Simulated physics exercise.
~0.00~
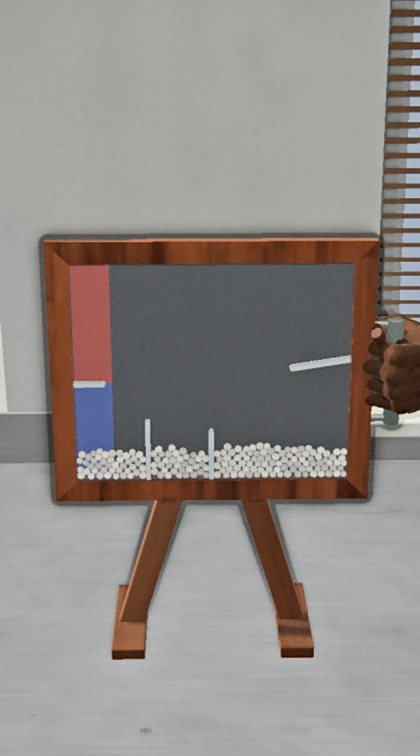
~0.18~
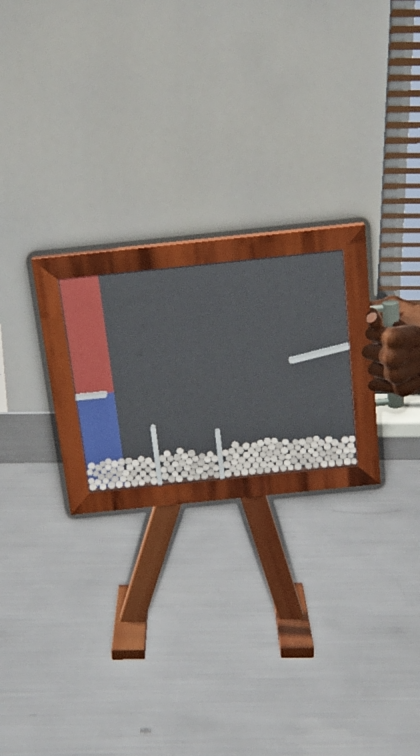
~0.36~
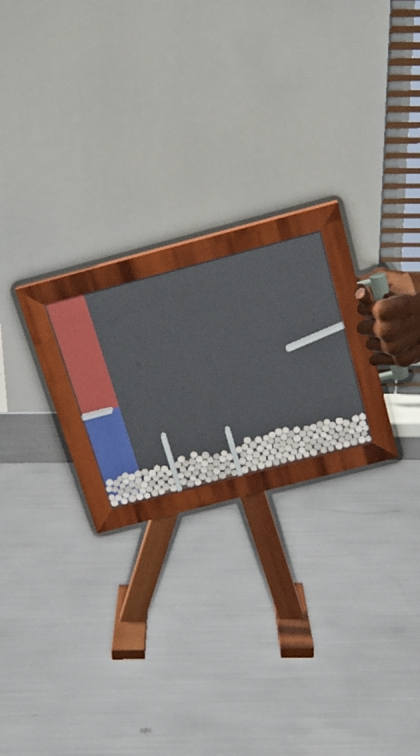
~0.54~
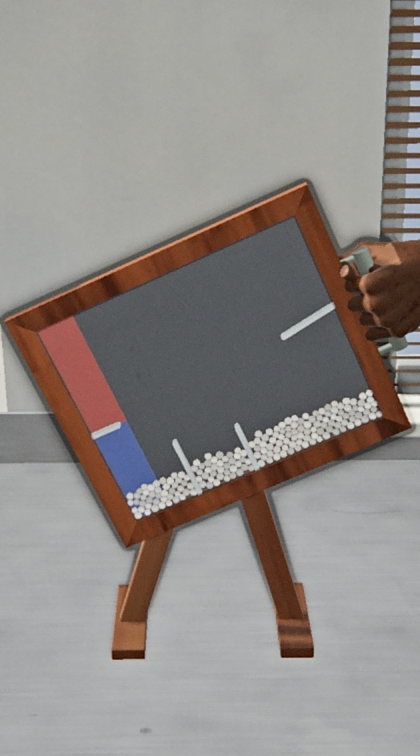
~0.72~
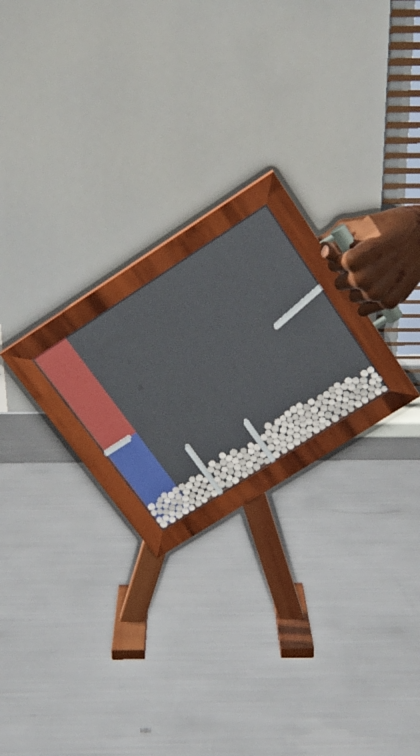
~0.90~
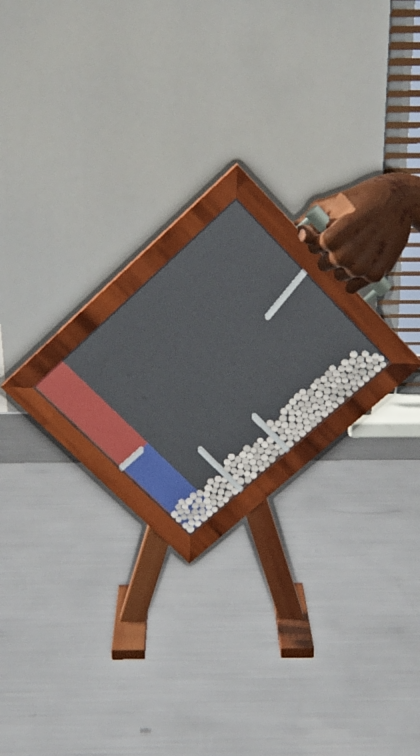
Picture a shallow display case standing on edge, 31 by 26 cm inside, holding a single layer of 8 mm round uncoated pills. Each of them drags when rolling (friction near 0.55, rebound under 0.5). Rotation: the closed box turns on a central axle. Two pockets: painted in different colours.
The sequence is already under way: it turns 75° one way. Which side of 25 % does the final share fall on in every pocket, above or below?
Red pocket - below; blue pocket - above.
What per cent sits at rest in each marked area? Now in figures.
At the end the red pocket has 5 percent and the blue pocket has 30 percent.
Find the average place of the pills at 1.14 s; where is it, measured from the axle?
9 cm right, 6 cm below.
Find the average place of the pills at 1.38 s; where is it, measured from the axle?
The middle sits around 10 cm right and 5 cm below.
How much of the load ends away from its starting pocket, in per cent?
Roughly 20 per cent.
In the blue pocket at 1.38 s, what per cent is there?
I'd put it around 20 in a hundred.
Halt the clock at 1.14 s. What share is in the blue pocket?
I'd put it near 15 in a hundred.
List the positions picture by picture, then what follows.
In the first picture, level; about 180 pills; pills centred (216, 463); top one (267, 446); red (91, 323), blue (95, 431).
In the second picture, turned 6° anticlockwise; pills centred (226, 462); top one (316, 439).
In the third picture, turned 15° anticlockwise; pills centred (241, 459); top one (363, 417); wall ends (110, 410), (288, 348), (163, 436), (227, 430).
In the fourth picture, turned 24° anticlockwise; pills centred (255, 453); top one (369, 393).
In the fifth picture, turned 34° anticlockwise; pills centred (268, 446); top one (371, 370).
In the sixth picture, turned 43° anticlockwise; pills centred (279, 437); top one (365, 354); red (91, 414), blue (169, 488).
By 1.14 s, it stands 56° anticlockwise; the pills' middle is 9 cm right of and 6 cm below the centre; blue 15 %.
By 1.38 s, it stands 68° anticlockwise; the pills' middle is 10 cm right of and 5 cm below the centre; blue 20 %.
By 1.58 s, it stands 75° anticlockwise; the pills' middle is 9 cm right of and 5 cm below the centre; blue 20 %.
At rest by 3.1 s, it stands 75° anticlockwise; red 5 %, blue 30 %, elsewhere 65 %.
